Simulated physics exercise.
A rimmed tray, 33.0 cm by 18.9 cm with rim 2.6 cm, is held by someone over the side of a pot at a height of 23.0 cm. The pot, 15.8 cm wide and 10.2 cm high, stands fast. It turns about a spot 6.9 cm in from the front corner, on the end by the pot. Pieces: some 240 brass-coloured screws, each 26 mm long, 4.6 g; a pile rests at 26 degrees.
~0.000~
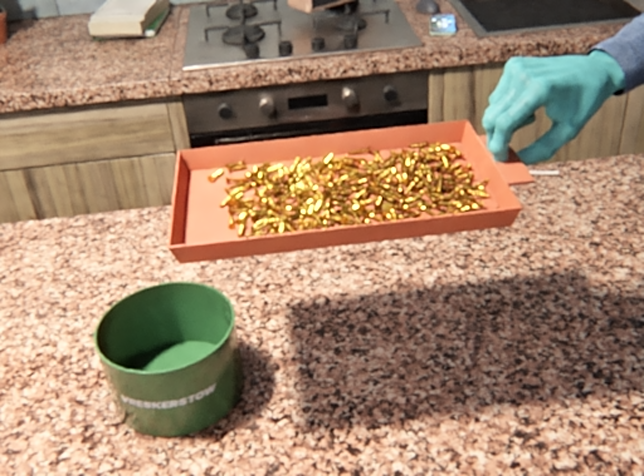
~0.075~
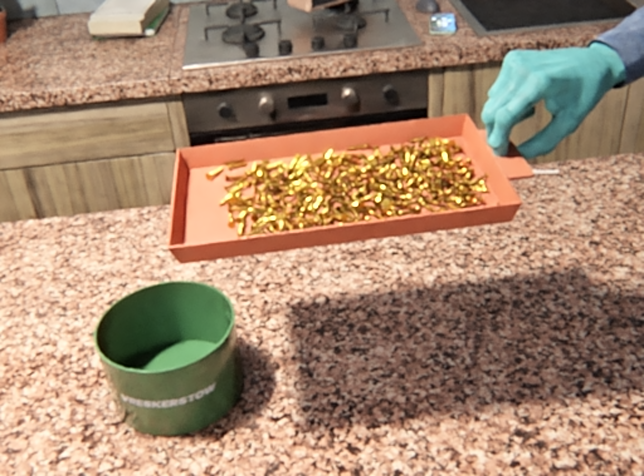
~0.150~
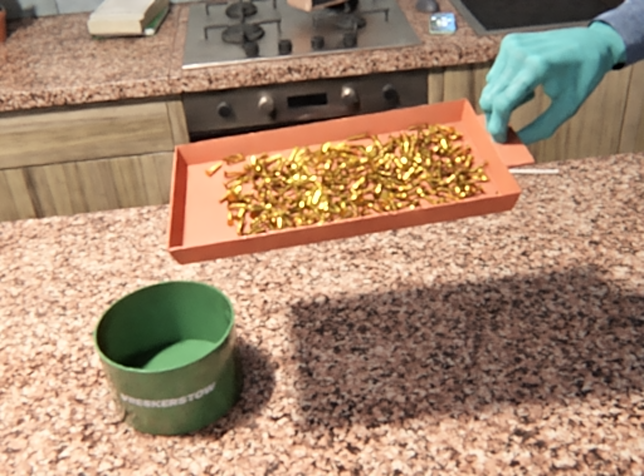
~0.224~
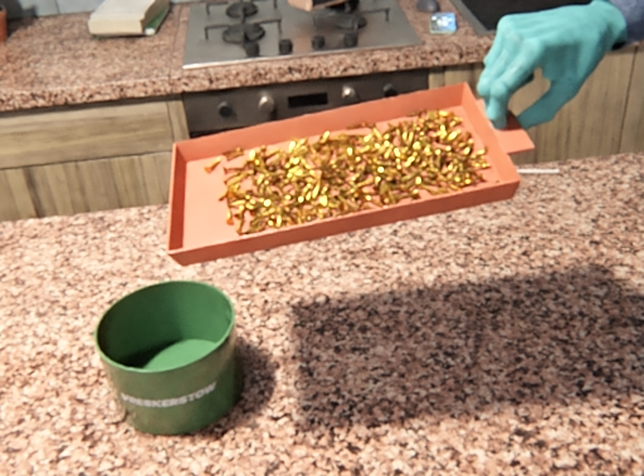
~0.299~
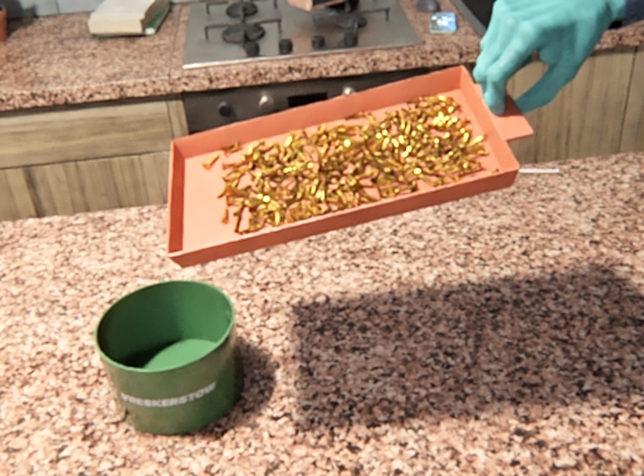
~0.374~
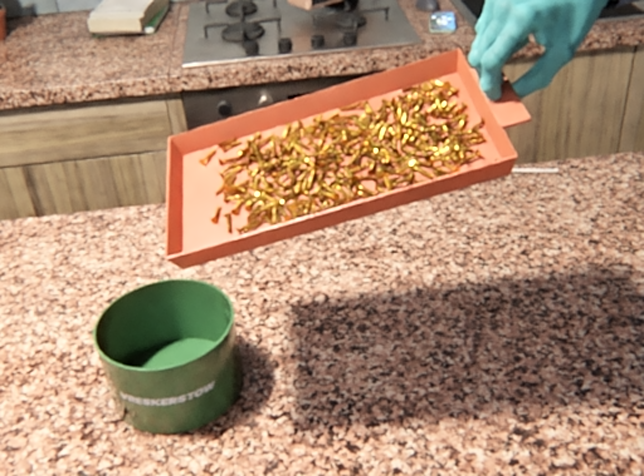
Orange tray of small brass-coloured pieces tilting steadily as a teal-gloved hand raises its right end above a green pot on a speckled counter.
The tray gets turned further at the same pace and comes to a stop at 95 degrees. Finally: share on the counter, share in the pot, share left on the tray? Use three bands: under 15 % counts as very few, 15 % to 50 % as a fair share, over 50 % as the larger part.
Counter: The larger part; pot: A fair share; tray: Very few.
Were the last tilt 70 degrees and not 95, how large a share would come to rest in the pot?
Estimate: Roughly 30 percent.
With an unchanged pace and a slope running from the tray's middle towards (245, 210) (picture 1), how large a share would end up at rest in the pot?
75 %.
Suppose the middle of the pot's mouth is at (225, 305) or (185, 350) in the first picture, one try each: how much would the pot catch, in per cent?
Around 0 per cent, then around 95 per cent.
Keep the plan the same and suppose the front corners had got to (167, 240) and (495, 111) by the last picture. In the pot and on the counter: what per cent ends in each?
The pot gets 70 and the counter 30.
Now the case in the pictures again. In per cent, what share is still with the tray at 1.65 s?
About 75%.
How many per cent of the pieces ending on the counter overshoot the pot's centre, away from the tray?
Around 50 in a hundred.
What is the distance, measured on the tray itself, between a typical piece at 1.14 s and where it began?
13 cm.
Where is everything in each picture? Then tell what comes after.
In the first frame, tray tilt 0 degrees, front corners at (176, 242) and (513, 204); middle of the pieces at (345, 187); pot at (165, 323).
In the second frame, tray tilt 1 degrees, front corners at (176, 242) and (513, 199); middle of the pieces at (345, 183).
In the third frame, tray tilt 4 degrees, front corners at (175, 244) and (512, 189), lowest corner left front; middle of the pieces at (343, 176).
In the fourth frame, tray tilt 8 degrees, front corners at (174, 247) and (512, 177), lowest corner left front; middle of the pieces at (342, 168).
In the fifth frame, tray tilt 12 degrees, front corners at (174, 250) and (510, 165), lowest corner left front; middle of the pieces at (340, 160).
In the sixth frame, tray tilt 15 degrees, front corners at (173, 252) and (507, 153), lowest corner left front; middle of the pieces at (337, 152); pot at (164, 321). Its pace works out near 50 degrees a second.
Then, at 1.14 s, tilt 53 degrees; the tray holds 100 %, the pot 0 %.
After 1.65 s, tilt 77 degrees; the tray holds 75 %, the pot 0 %.
After 2.22 s, tilt 95 degrees; the tray holds 0 %, the pot 35 %.
At rest (2.8 s), counter 65 %, pot 35 %, tray 0 %.
